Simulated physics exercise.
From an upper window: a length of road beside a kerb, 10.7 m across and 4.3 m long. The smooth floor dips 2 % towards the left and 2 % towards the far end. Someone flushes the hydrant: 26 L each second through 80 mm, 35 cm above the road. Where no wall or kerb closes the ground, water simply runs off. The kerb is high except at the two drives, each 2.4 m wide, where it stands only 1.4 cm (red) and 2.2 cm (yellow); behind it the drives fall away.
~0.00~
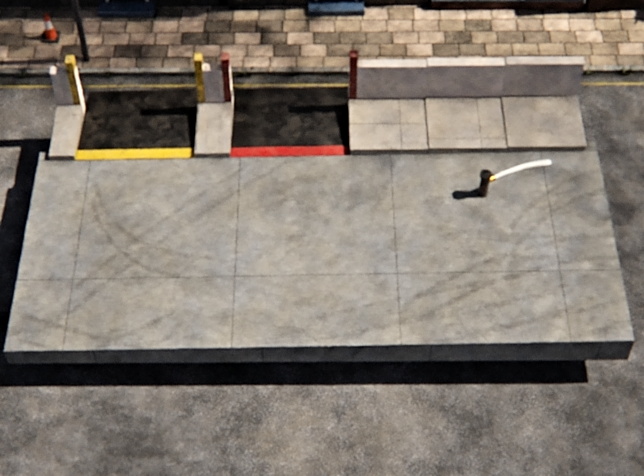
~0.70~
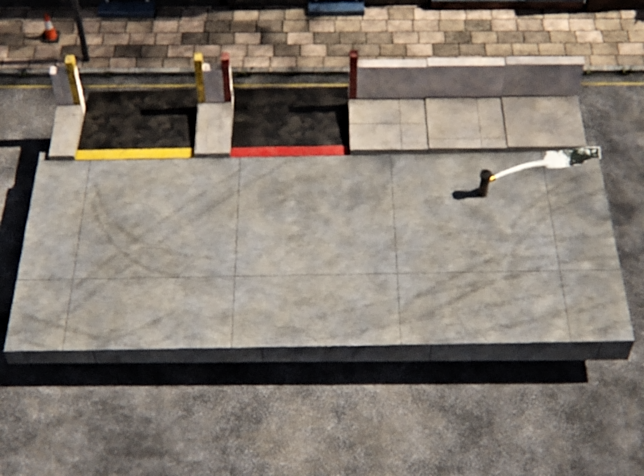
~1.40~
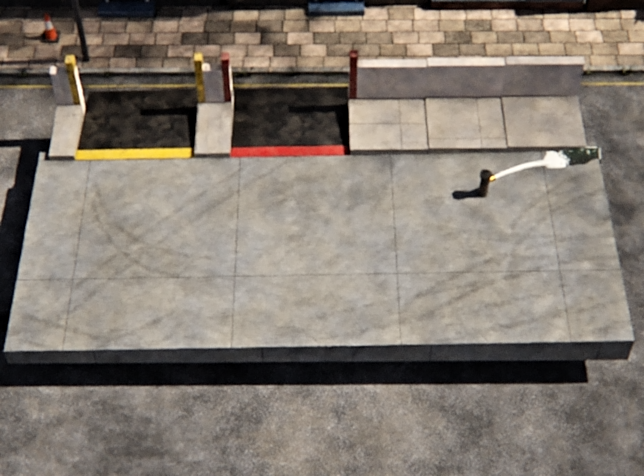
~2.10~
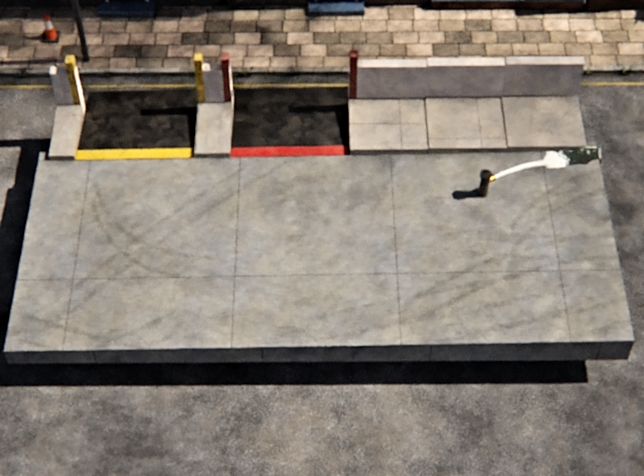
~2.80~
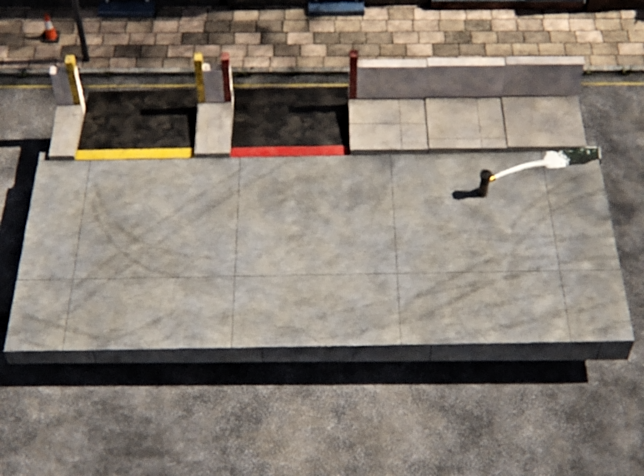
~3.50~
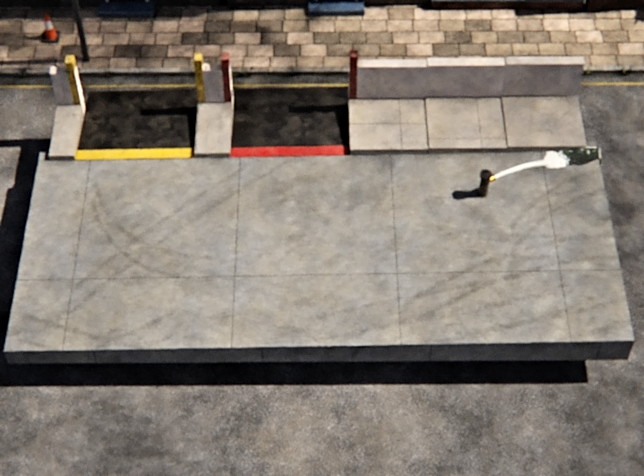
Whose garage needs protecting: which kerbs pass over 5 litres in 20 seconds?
One by one: At the red drive it keeps below the limit; at the yellow drive it does not reach the limit.
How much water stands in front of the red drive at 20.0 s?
Roughly 0.0 cm deep.
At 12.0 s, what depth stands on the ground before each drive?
In cm: Red 0.0, yellow 0.0.
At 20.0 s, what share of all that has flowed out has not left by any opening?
About 2 per cent.
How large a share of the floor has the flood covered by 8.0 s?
About 0 per cent.
After 5.0 s water covers under 5 % of the floor and is deepest (10 cm) near (583, 151); red drive not reached, yellow drive not reached.
After 8.0 s water covers under 5 % of the floor and is deepest (10 cm) near (583, 151); red drive not reached, yellow drive not reached.
After 12.0 s water covers under 5 % of the floor and is deepest (10 cm) near (583, 151); red drive not reached, yellow drive not reached.
After 16.0 s water covers under 5 % of the floor and is deepest (10 cm) near (583, 151); red drive not reached, yellow drive not reached.
After 20.0 s water covers under 5 % of the floor and is deepest (10 cm) near (583, 151); red drive not reached, yellow drive not reached.
